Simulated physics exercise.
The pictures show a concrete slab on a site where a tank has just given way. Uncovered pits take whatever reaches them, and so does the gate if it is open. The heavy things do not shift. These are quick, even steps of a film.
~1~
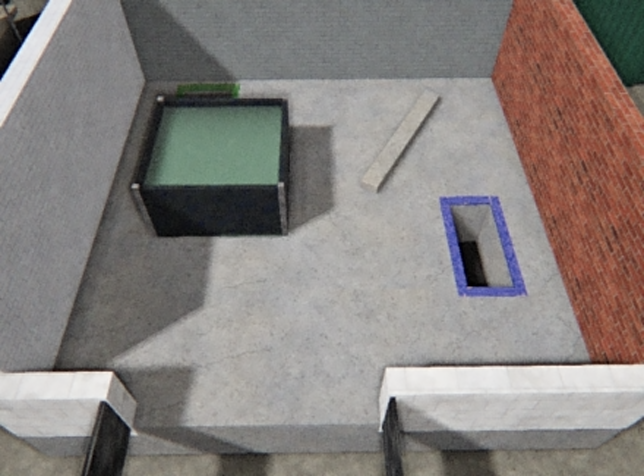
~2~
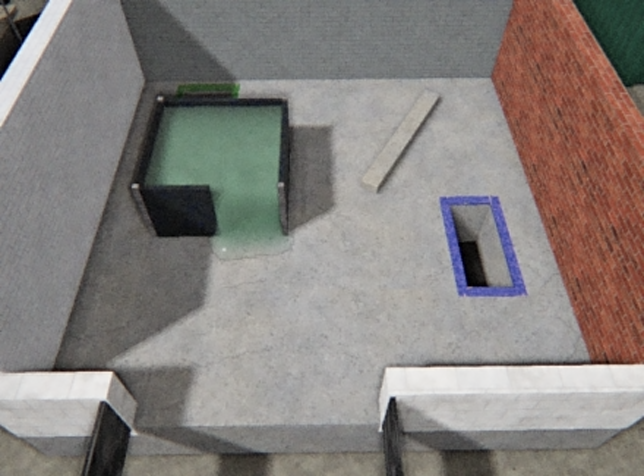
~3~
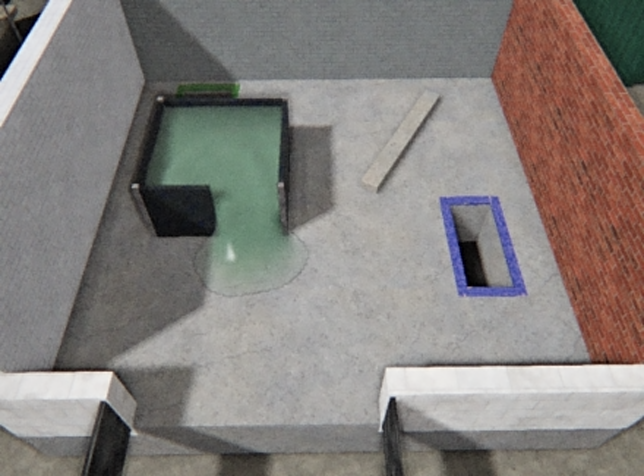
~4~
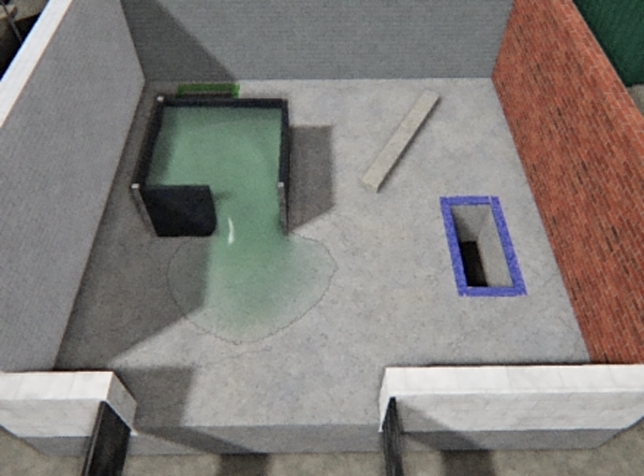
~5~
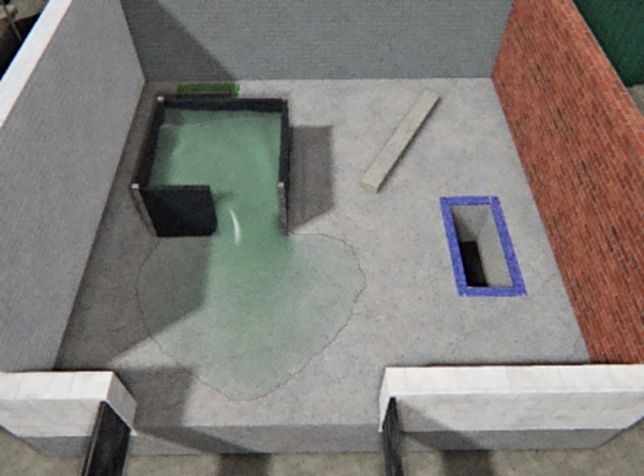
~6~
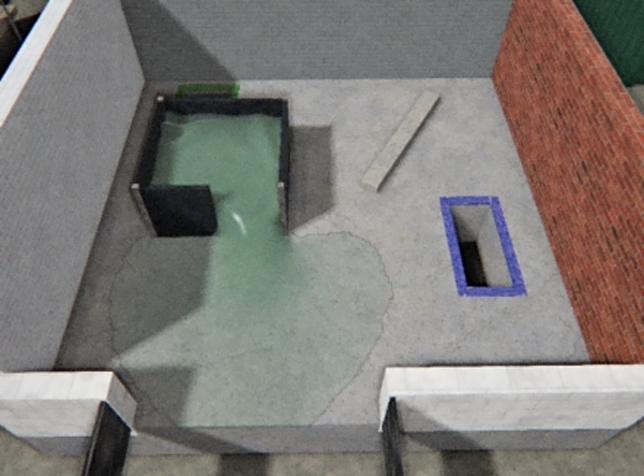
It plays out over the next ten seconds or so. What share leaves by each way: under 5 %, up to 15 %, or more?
The gate takes more than 15 %; the green pit takes less than 5 %; the blue pit takes from 5 to 15 %.
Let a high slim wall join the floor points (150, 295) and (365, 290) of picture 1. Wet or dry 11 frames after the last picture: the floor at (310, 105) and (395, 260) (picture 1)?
In turn: Clear, covered.
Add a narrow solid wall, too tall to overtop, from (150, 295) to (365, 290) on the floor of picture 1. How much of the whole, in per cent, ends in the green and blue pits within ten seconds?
In per cent: Green 14, blue 35.
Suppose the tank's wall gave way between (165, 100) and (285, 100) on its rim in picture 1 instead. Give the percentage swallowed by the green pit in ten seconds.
Roughly, in per cent: Green 60.
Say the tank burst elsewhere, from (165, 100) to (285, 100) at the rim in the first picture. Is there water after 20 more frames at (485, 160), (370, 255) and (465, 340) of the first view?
As listed: Wet, clear, free of water.
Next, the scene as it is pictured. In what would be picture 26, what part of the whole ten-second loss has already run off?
About 55 per cent.
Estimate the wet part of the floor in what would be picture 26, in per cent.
About 45 per cent.
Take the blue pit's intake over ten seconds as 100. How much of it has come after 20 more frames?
Some 10 per cent.
A moment on, water covers 30 % of the floor; the gate 11 %, the green pit 0 %, the blue pit 0 %.
Next, water covers 30 % of the floor; the gate 25 %, the green pit 0 %, the blue pit 0 %.
Then, water covers 45 % of the floor; the gate 39 %, the green pit 0 %, the blue pit 1 %.
Later, water covers 55 % of the floor; the gate 52 %, the green pit 0 %, the blue pit 4 %.
In the end, water covers 55 % of the floor; the gate 62 %, the green pit 2 %, the blue pit 8 %.
